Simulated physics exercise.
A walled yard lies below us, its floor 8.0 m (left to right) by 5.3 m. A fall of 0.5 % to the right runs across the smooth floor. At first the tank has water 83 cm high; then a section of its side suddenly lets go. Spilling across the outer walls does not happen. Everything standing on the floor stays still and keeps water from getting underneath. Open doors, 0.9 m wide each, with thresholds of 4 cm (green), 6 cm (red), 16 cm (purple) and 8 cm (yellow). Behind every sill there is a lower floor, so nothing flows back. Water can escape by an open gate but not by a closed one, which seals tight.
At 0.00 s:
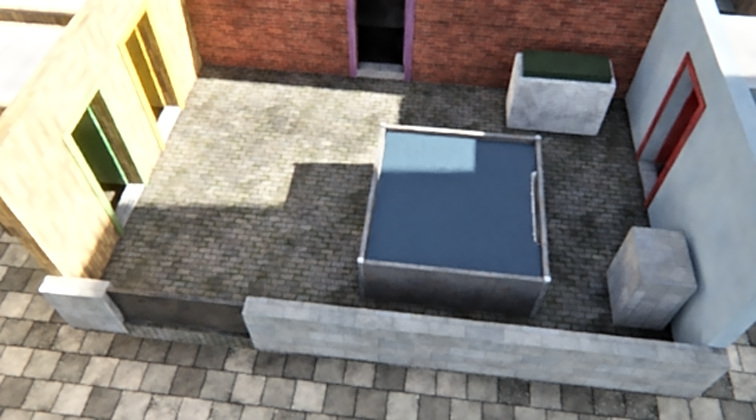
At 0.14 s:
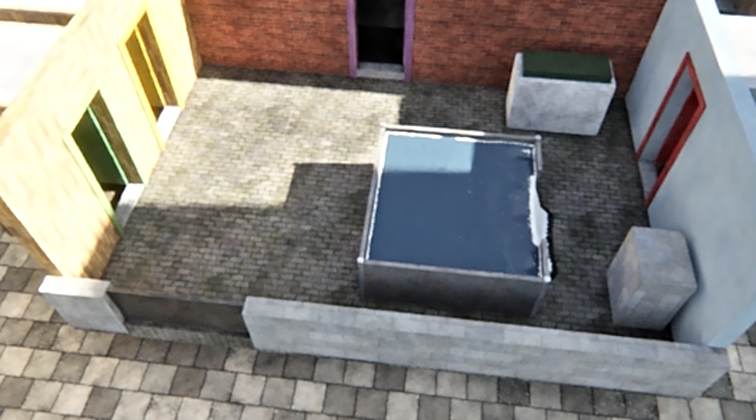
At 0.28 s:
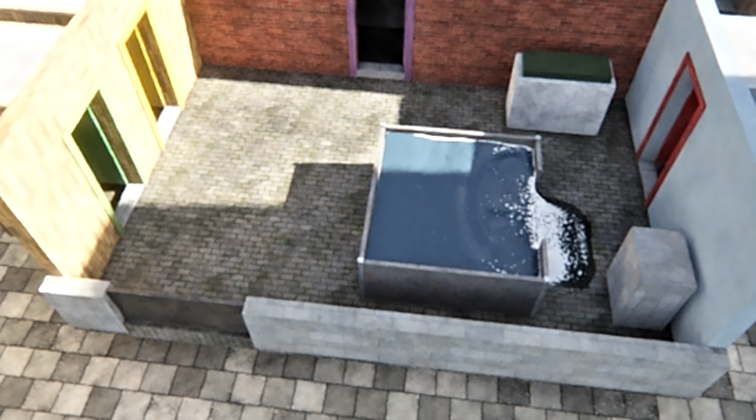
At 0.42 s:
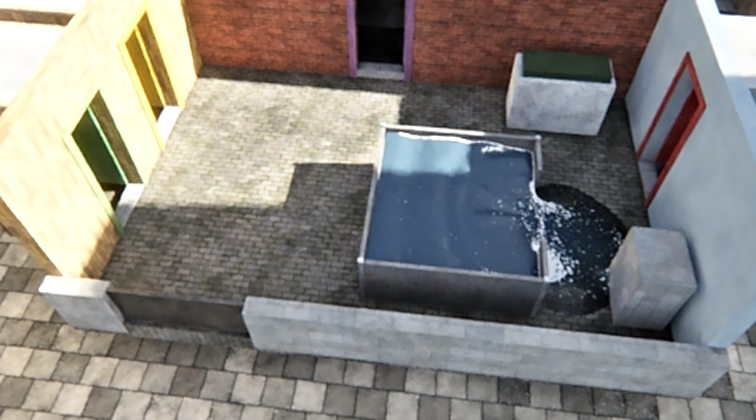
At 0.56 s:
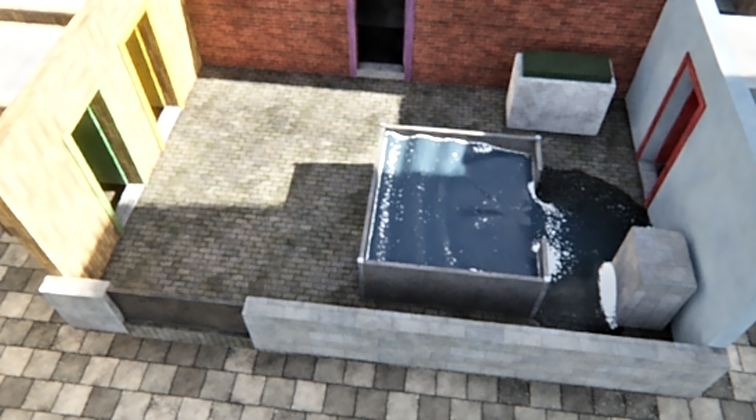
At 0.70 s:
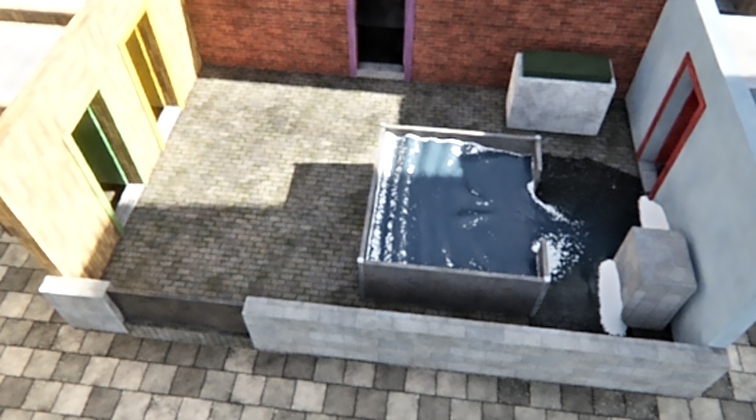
The video shows a walled yard with a square tank of still water, then water bursting through a gap in its right side, spreading darkly across the paved floor and splashing white against a grey block and the right wall.
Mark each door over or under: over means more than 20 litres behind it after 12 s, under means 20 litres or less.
Green door over, red door over, purple door under, yellow door over.
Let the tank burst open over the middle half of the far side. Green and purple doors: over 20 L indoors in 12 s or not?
Green beyond, purple beyond.
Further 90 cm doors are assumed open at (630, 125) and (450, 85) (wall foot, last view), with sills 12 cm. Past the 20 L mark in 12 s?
Door 1: Higher; door 2: Lower.
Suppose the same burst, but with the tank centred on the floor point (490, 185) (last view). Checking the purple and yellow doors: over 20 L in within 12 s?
For the purple door, the amount is acceptable; for the yellow door, the amount is acceptable.
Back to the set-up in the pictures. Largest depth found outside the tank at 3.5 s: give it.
Max around 42 cm.
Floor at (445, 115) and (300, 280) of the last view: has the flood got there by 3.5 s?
I'd say drenched, then drenched.
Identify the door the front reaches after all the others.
That would be the yellow door, last of all.
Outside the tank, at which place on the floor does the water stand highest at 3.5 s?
That would be near pixel (629, 135).
After 1.4 s water covers 20 % of the floor and is deepest (63 cm) near (654, 265); green door not reached, red door 25 cm at the sill, 35 L in, purple door not reached, yellow door not reached.
After 2.2 s water covers 25 % of the floor and is deepest (56 cm) near (652, 255); green door not reached, red door 22 cm at the sill, 124 L in, purple door not reached, yellow door not reached.
After 3.5 s water covers 45 % of the floor and is deepest (42 cm) near (629, 135); green door not reached, red door 16 cm at the sill, 215 L in, purple door 4 cm at the sill, 0 L in, yellow door not reached.
After 7.0 s water covers 95 % of the floor and is deepest (22 cm) near (631, 273); green door 9 cm at the sill, 39 L in, red door 16 cm at the sill, 383 L in, purple door 3 cm at the sill, 0 L in, yellow door 15 cm at the sill, 24 L in.
After 12.0 s water covers 100 % of the floor and is deepest (16 cm) near (267, 324); green door 10 cm at the sill, 147 L in, red door 11 cm at the sill, 499 L in, purple door 10 cm at the sill, 0 L in, yellow door 9 cm at the sill, 81 L in.
